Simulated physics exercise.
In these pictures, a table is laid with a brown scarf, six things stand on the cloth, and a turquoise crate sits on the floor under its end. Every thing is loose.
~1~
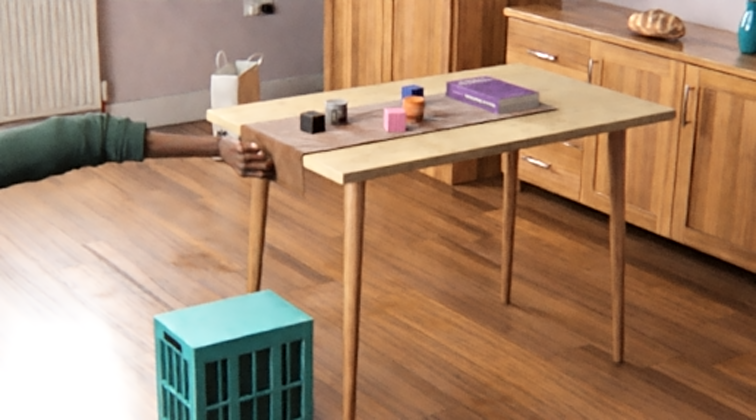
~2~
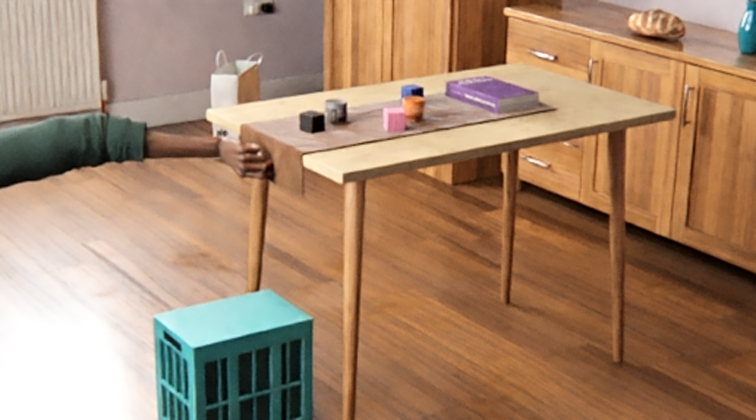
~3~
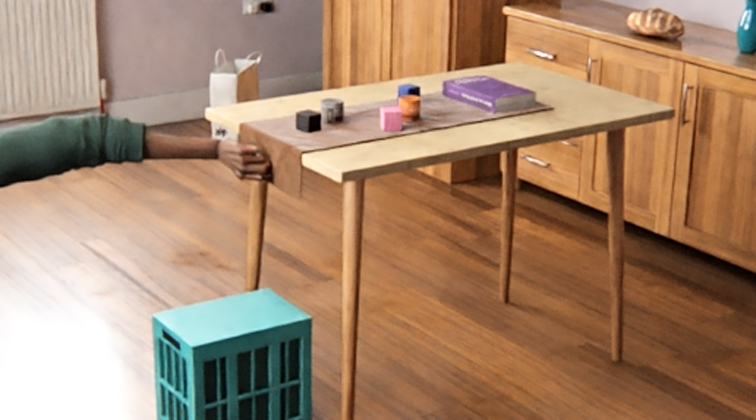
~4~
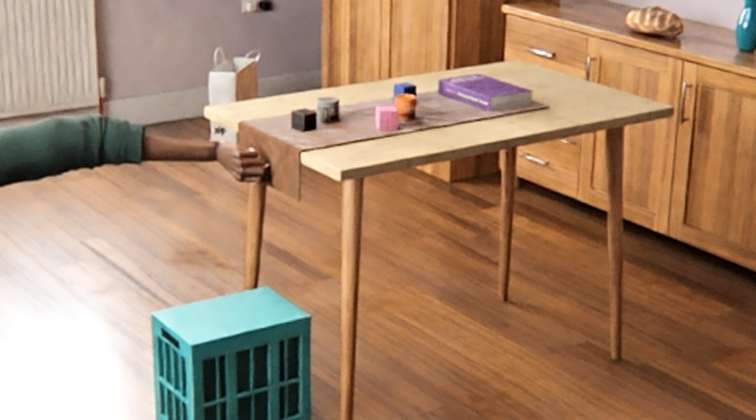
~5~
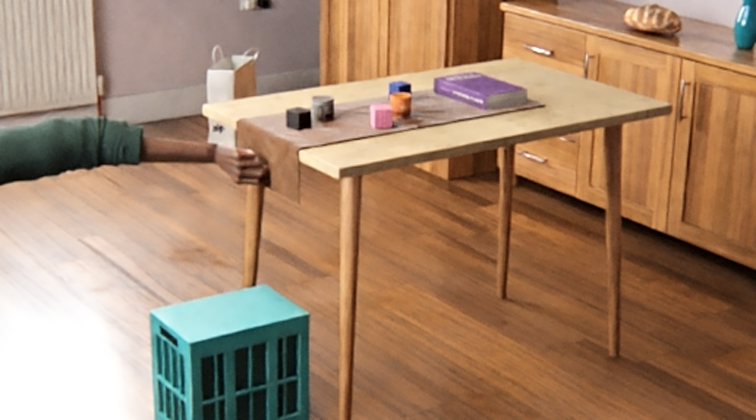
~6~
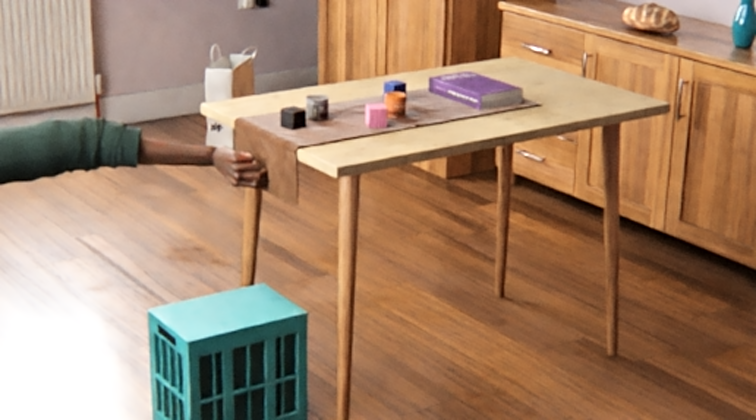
A hand slowly pulls a brown cloth leftward along a table, carrying small objects and a book.
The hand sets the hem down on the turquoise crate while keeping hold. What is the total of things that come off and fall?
Exactly three go over.
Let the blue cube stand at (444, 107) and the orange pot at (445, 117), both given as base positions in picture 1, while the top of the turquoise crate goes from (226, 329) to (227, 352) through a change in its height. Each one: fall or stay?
As for the blue cube, it stays in place; as for the orange pot, it stays in place.
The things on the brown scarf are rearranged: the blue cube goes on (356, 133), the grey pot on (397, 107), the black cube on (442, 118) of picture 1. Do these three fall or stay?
The blue cube topples down; the grey pot stays put; and the black cube stays put.
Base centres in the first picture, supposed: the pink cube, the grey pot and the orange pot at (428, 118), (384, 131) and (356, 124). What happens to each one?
Pink cube: Still up. Grey pot: Gone off. Orange pot: Gone off.
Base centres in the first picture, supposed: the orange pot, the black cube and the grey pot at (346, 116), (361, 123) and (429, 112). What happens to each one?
I reckon the orange pot takes a fall, the black cube takes a fall and the grey pot hangs on.
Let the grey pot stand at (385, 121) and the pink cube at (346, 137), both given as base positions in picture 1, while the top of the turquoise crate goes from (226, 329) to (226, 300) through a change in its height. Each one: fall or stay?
The grey pot stays put; the pink cube is lost.
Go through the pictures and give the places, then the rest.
Hem (304, 197); black cube (313, 113); grey pot (336, 102); pink cube (395, 110); orange pot (414, 99); blue cube (413, 87); top of the crate (226, 329), in the first picture.
Hem (304, 197); black cube (312, 113), in the second picture.
Hem (301, 199); grey pot (332, 101), in the third picture.
Hem (299, 202); pink cube (387, 108); top of the crate (224, 326), in the fourth picture.
Hem (299, 203); orange pot (401, 95), in the fifth picture.
Hem (298, 206); black cube (293, 109); grey pot (317, 97); pink cube (377, 106); orange pot (395, 95); blue cube (395, 82), in the sixth picture.
Early on, hem near (264, 221); all still up.
Midway, hem near (263, 263); black cube and grey pot gone.
Near the end, hem on the crate; black cube, grey pot and pink cube gone.
Finally, hem on the crate; black cube, grey pot and pink cube gone. The count of fallen things is three.
